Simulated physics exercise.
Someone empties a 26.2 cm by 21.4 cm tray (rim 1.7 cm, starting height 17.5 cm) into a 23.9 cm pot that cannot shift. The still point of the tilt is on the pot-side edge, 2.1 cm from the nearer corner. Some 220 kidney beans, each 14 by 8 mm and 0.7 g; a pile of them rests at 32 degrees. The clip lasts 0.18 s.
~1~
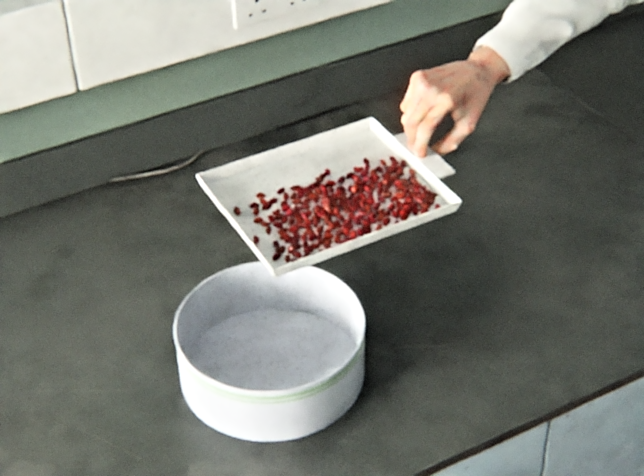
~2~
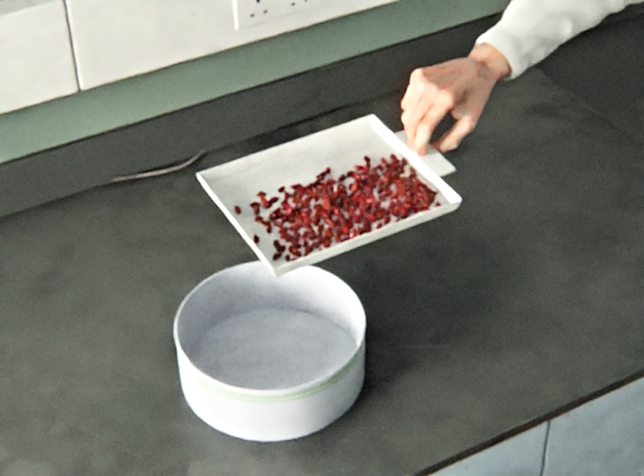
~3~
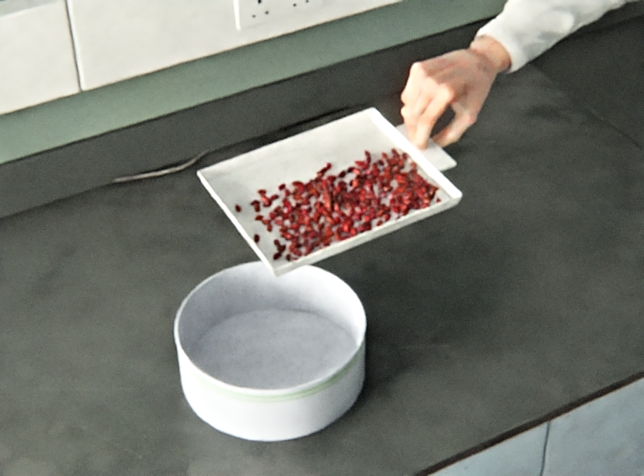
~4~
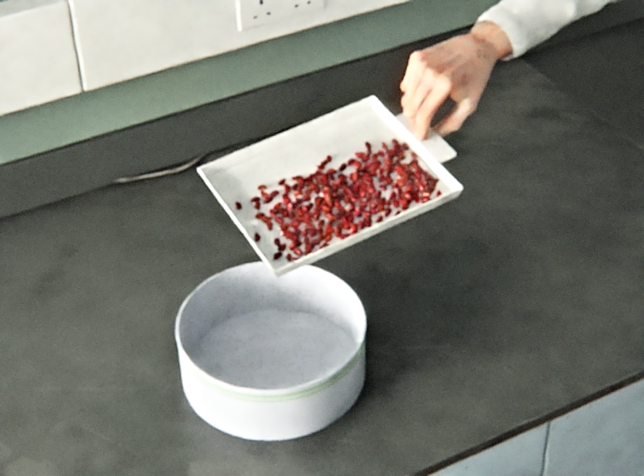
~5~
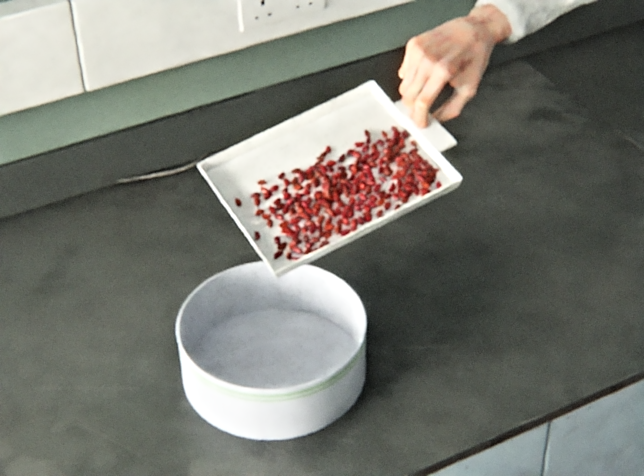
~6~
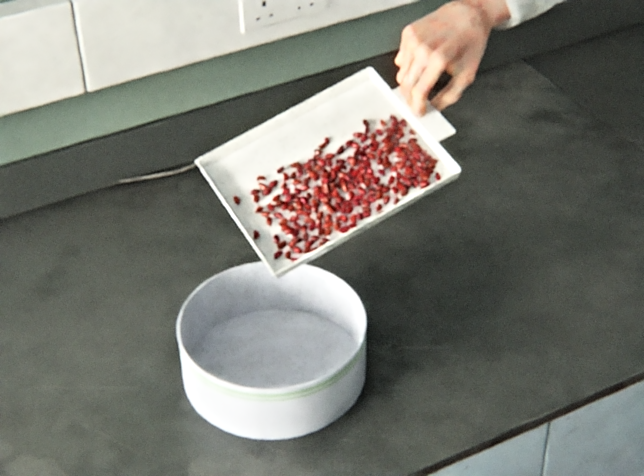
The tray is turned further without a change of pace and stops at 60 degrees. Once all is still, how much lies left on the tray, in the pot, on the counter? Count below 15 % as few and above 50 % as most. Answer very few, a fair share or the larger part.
Left on the tray: A fair share; in the pot: The larger part; on the counter: Very few.
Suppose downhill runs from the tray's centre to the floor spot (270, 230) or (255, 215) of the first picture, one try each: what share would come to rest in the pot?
Some 65 and 35 per cent.
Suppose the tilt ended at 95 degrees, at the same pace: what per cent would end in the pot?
In that case some 95 per cent.
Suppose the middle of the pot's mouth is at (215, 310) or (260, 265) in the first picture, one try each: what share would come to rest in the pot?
Some 60 and 0 per cent.
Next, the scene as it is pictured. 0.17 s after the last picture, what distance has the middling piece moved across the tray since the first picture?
Some 1 cm.
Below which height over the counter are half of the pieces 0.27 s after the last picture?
Roughly 26 cm.
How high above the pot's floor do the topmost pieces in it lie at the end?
Roughly 2.5 cm.
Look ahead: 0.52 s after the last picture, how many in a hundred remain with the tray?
Roughly 45 per cent.
Then, 0.17 s after the last picture, tilt 41 degrees; the tray holds 100 %, the pot 0 %.
Then, 0.27 s after the last picture, tilt 55 degrees; the tray holds 100 %, the pot 0 %.
Then, 0.52 s after the last picture, tilt 60 degrees; the tray holds 45 %, the pot 25 %.
In the end, tray 25 %, pot 75 %, counter 0 %.
